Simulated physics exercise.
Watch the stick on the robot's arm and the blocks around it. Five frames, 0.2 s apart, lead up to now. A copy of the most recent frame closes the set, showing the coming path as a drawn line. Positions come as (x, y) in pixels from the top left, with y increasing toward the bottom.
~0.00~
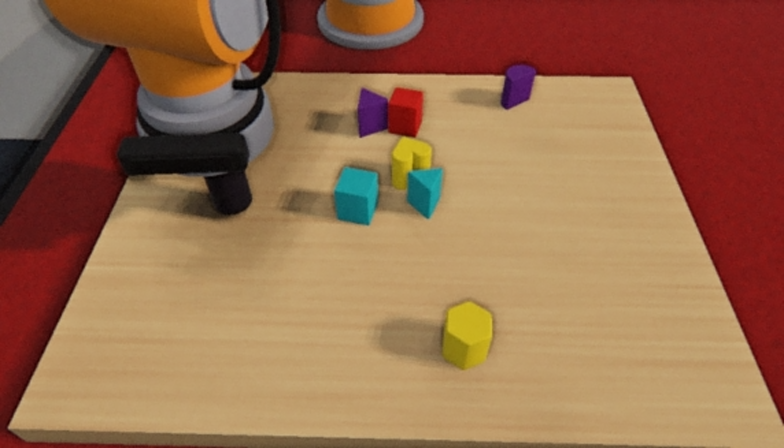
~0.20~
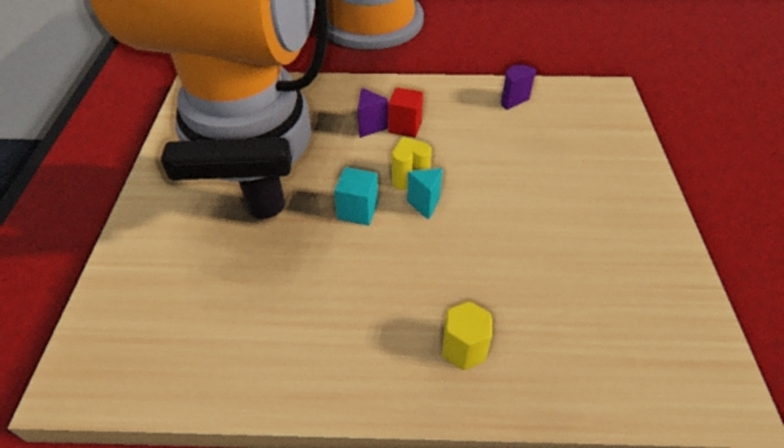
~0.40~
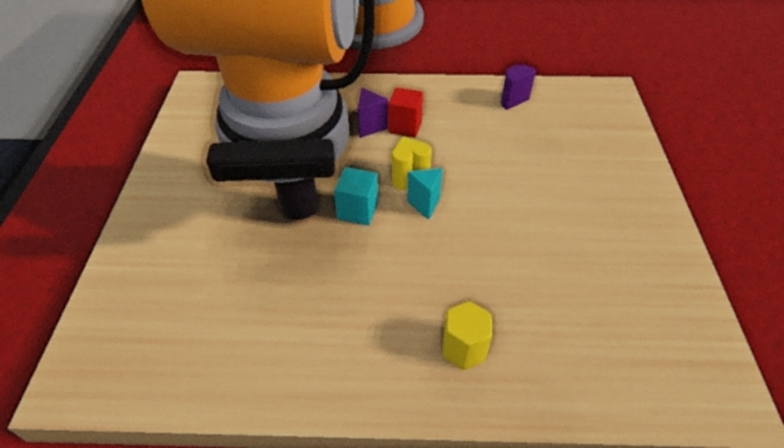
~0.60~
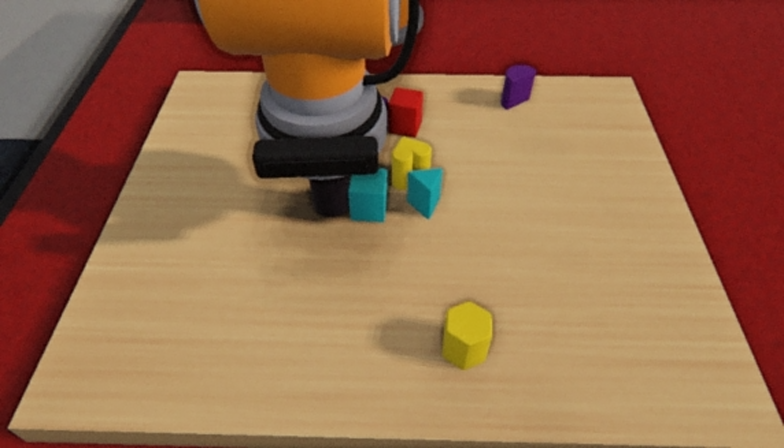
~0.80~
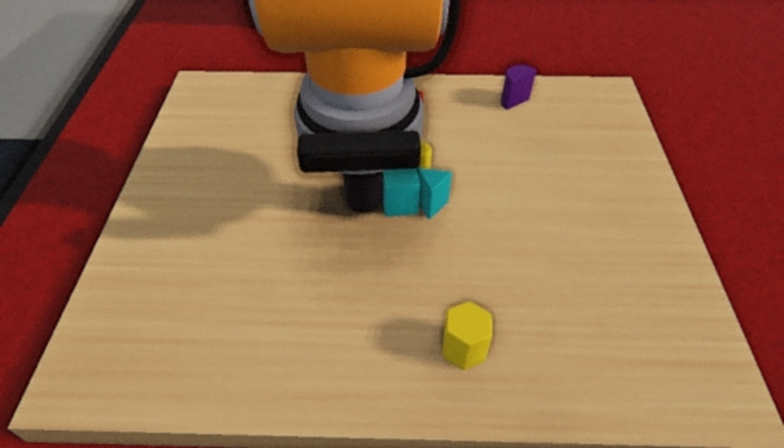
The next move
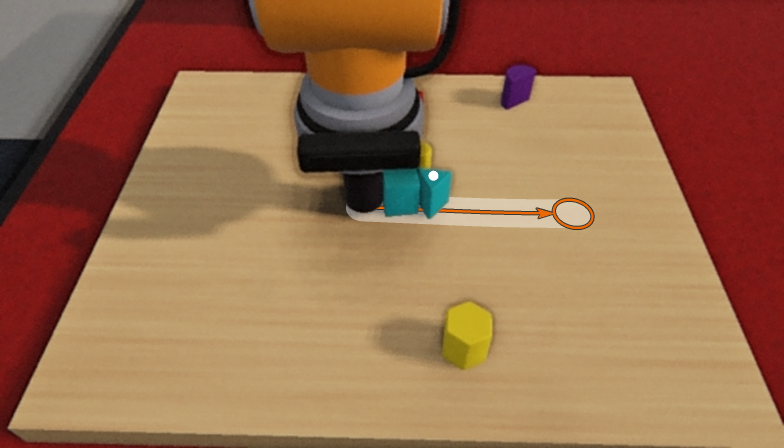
Robot arm sliding its black stick rightward across a wooden board, pushing a turquoise square block against a turquoise three-sided block.
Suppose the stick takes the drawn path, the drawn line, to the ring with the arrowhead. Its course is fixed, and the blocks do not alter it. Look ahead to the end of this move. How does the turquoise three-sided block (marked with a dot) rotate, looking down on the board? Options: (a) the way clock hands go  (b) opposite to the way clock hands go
The correct letter is b.
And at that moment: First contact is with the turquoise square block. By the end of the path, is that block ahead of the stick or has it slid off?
The stick has moved past the turquoise square block by the time the path ends.
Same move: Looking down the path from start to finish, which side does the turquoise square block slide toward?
It's going to go left.
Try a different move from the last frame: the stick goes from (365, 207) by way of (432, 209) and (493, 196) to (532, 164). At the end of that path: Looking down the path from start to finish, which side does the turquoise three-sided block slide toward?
Answer: Rightward.
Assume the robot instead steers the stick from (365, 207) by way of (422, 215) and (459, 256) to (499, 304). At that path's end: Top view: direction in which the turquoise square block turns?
It ends up turned anticlockwise.
Drawn move, from (365, 207) to (573, 214); the dot is on the turquoise three-sided block.
What follows on the original path. One third of the way, stick (436, 202); turquoise square block (473, 172), turned 20° anticlockwise; turquoise three-sided block (503, 169).
Two thirds of the way, stick (506, 205); turquoise square block (541, 169), turned 40° anticlockwise; turquoise three-sided block (563, 158), turned 25° anticlockwise.
At the end, stick (576, 206); turquoise square block (587, 159), turned 75° anticlockwise; yellow heart block still; turquoise three-sided block (593, 141), turned 60° anticlockwise.
